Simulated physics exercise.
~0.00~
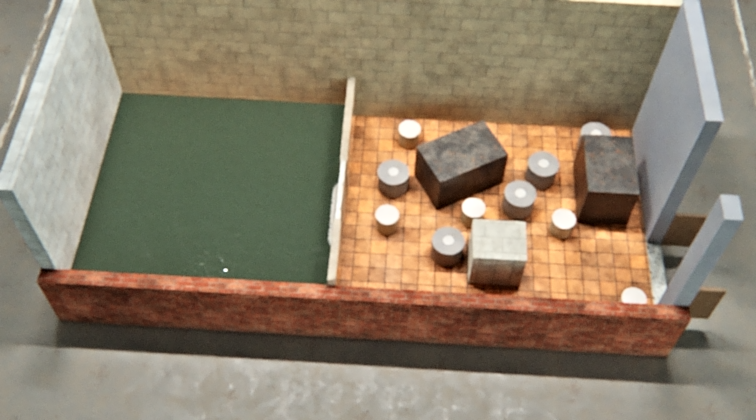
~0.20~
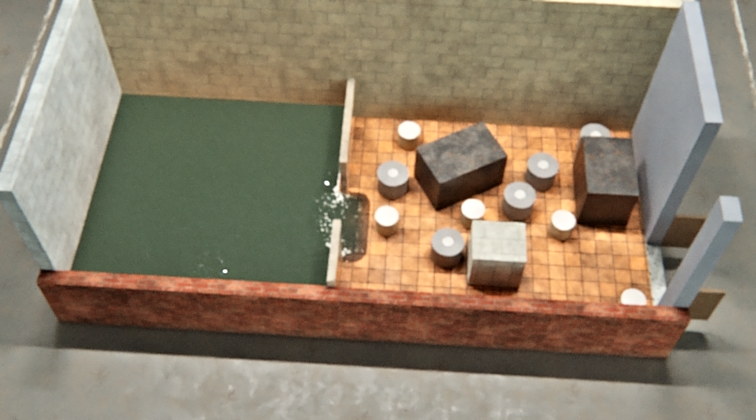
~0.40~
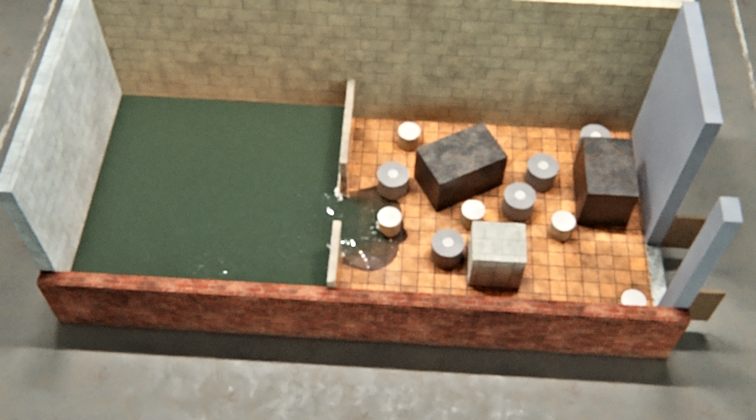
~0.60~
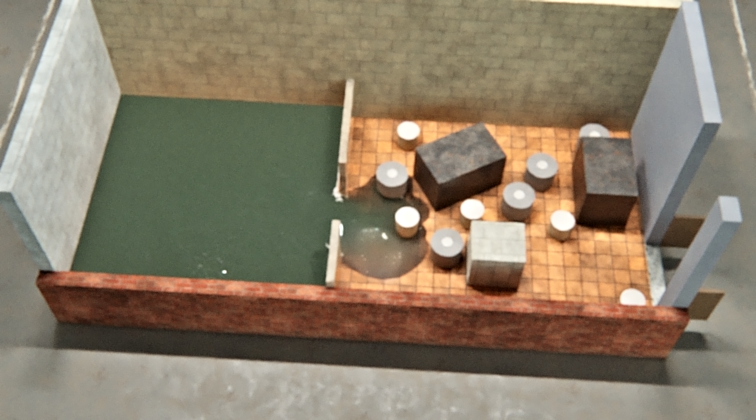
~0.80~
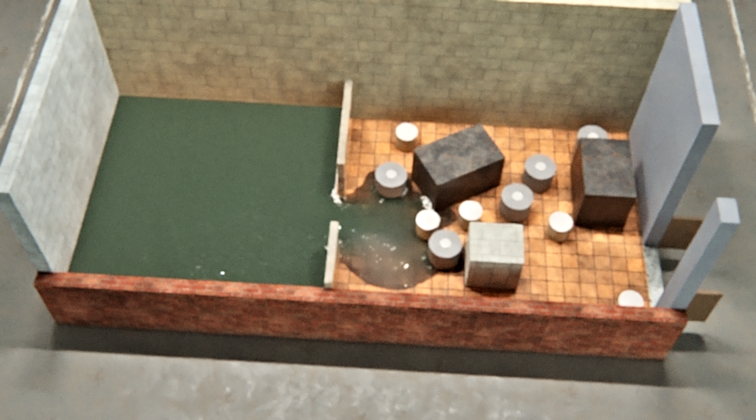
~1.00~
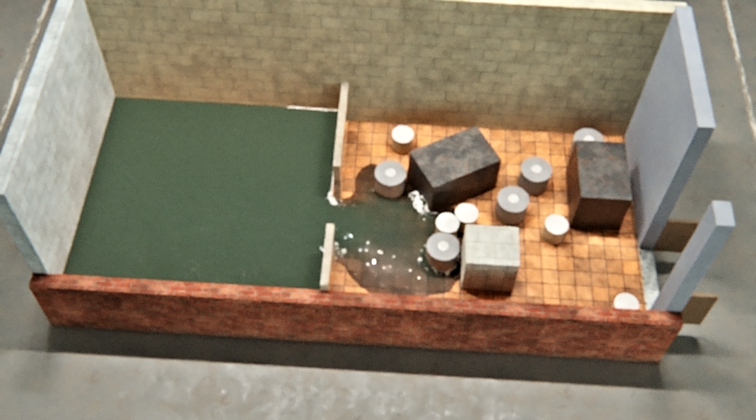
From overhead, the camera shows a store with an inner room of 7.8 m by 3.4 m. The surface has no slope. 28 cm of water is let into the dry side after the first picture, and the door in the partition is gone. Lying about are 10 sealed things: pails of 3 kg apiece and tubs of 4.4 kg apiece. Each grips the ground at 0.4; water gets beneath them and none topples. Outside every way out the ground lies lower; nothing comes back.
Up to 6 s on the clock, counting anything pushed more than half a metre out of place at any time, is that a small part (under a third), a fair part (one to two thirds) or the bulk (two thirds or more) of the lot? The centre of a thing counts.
That is the bulk.
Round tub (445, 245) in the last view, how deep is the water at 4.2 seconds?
5 cm.
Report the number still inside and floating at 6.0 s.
Just then, the number is 7.
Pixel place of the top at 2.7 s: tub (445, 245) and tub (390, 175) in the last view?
They should sit about (447, 294) and (362, 127) in the last view.
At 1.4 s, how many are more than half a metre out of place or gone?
Tally: 1.
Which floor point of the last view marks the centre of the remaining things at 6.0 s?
The centre is close to (529, 196).
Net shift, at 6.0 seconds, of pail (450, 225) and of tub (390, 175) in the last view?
Washed out, 40 cm.
After 1.4 s 1 of 10 are over 50 cm from their spots; 1 afloat.
After 2.7 s 5 of 10 are over 50 cm from their spots; 3 afloat.
After 4.2 s 7 of 10 are over 50 cm from their spots; 5 afloat.
After 6.0 s 7 of 10 are over 50 cm from their spots, and 9 have been at some point; 7 afloat.
